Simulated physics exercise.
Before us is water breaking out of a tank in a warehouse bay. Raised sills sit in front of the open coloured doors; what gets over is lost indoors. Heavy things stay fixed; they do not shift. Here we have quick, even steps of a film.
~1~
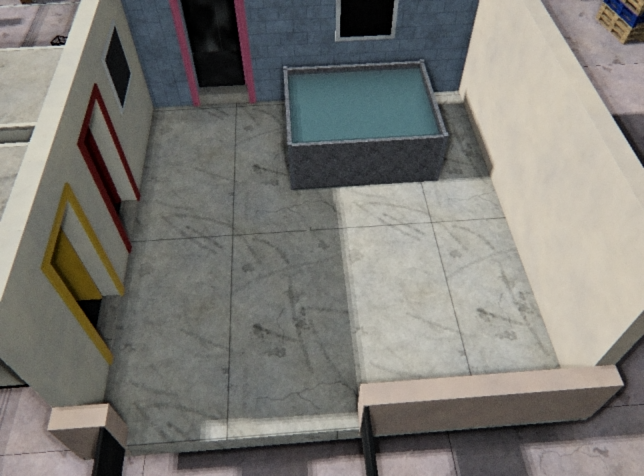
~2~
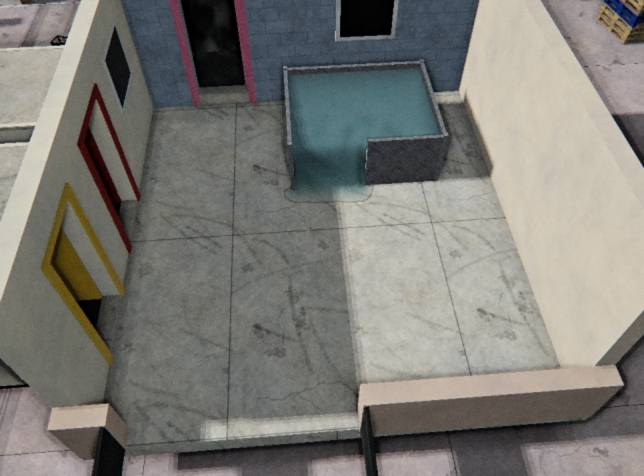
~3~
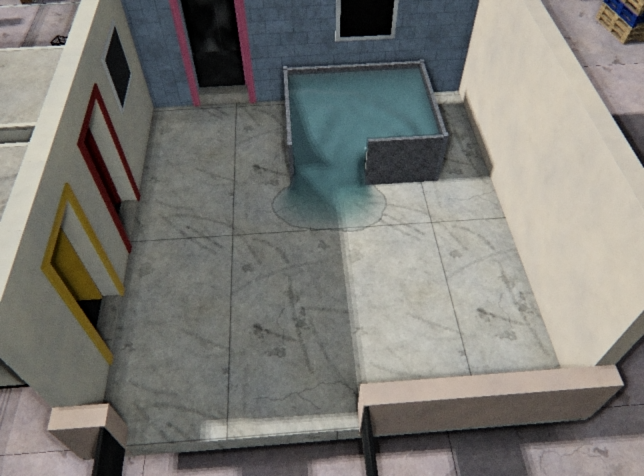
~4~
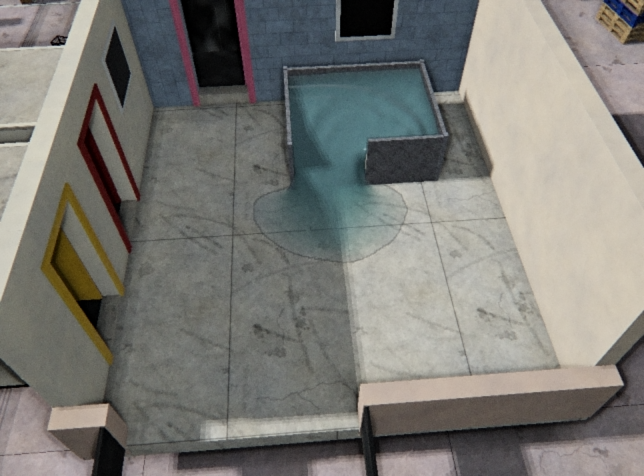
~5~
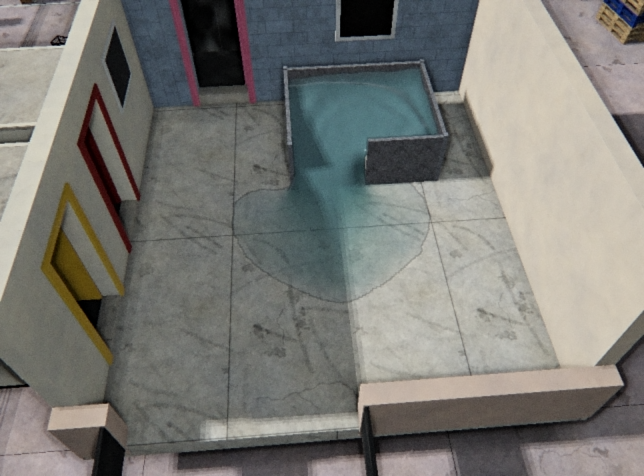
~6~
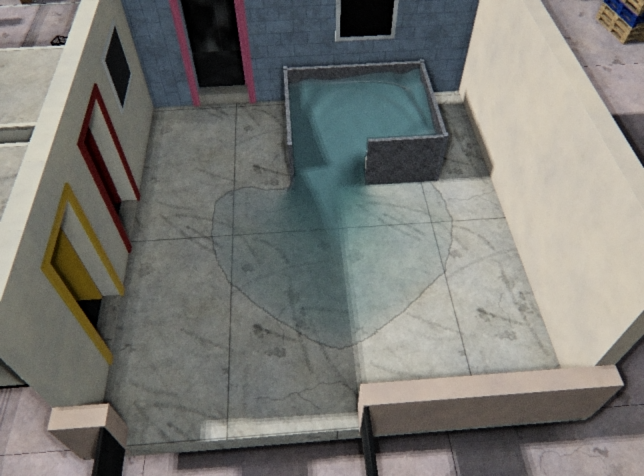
In this clip, teal water sits still in a raised gray tank against a blue wall, then pours through a gap in the tank's front and spreads in a widening, rounded sheet across the gray floor toward the viewer.
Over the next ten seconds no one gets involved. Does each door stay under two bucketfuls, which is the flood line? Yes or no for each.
Yellow door - no, it floods; red door - yes, stays under; pink door - yes, stays under.
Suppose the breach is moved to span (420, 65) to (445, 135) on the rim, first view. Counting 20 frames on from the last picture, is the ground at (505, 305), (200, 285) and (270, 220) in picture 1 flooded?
Taking each in turn, they come out watered, kept dry, kept dry.
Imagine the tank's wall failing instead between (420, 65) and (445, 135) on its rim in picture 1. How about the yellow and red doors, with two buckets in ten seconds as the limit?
The yellow door ends up above, while the red door ends up above.
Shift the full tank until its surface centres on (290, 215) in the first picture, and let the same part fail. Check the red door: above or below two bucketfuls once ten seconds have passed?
Red door: Remains within limit.
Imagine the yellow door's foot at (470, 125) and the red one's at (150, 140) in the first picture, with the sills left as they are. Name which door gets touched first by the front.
I reckon it's the door marked yellow.
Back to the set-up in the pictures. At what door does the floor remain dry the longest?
It is the door marked pink.
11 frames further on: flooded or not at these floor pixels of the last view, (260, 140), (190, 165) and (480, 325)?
First spot spared, second spot spared, third spot submerged.
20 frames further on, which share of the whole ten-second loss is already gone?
My reading is about 45 per cent.
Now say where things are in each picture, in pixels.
In the first picture, the water tank at (360, 104) is whole and still.
In the second picture, water pours out at (330, 172) and has run to (288, 191).
In the third picture, the front is at (368, 221), out from the gap at (330, 173).
In the fourth picture, water pours out at (330, 174) and has run to (349, 258).
In the fifth picture, water pours out at (330, 174) and has run to (358, 293).
In the sixth picture, water pours out at (330, 174) and has run to (337, 342).
A moment on, water covers 50 % of the floor; the yellow door not reached, the red door not reached, the pink door not reached.
Next, water covers 60 % of the floor; the yellow door over two buckets in, the red door wet at the sill, nothing in, the pink door not reached.
Then, water covers 60 % of the floor; the yellow door over two buckets in, the red door under two buckets in, the pink door not reached.
Later, water covers 75 % of the floor; the yellow door far over two buckets in, the red door under two buckets in, the pink door not reached.
In the end, water covers 90 % of the floor; the yellow door far over two buckets in, the red door under two buckets in, the pink door wet at the sill, nothing in.
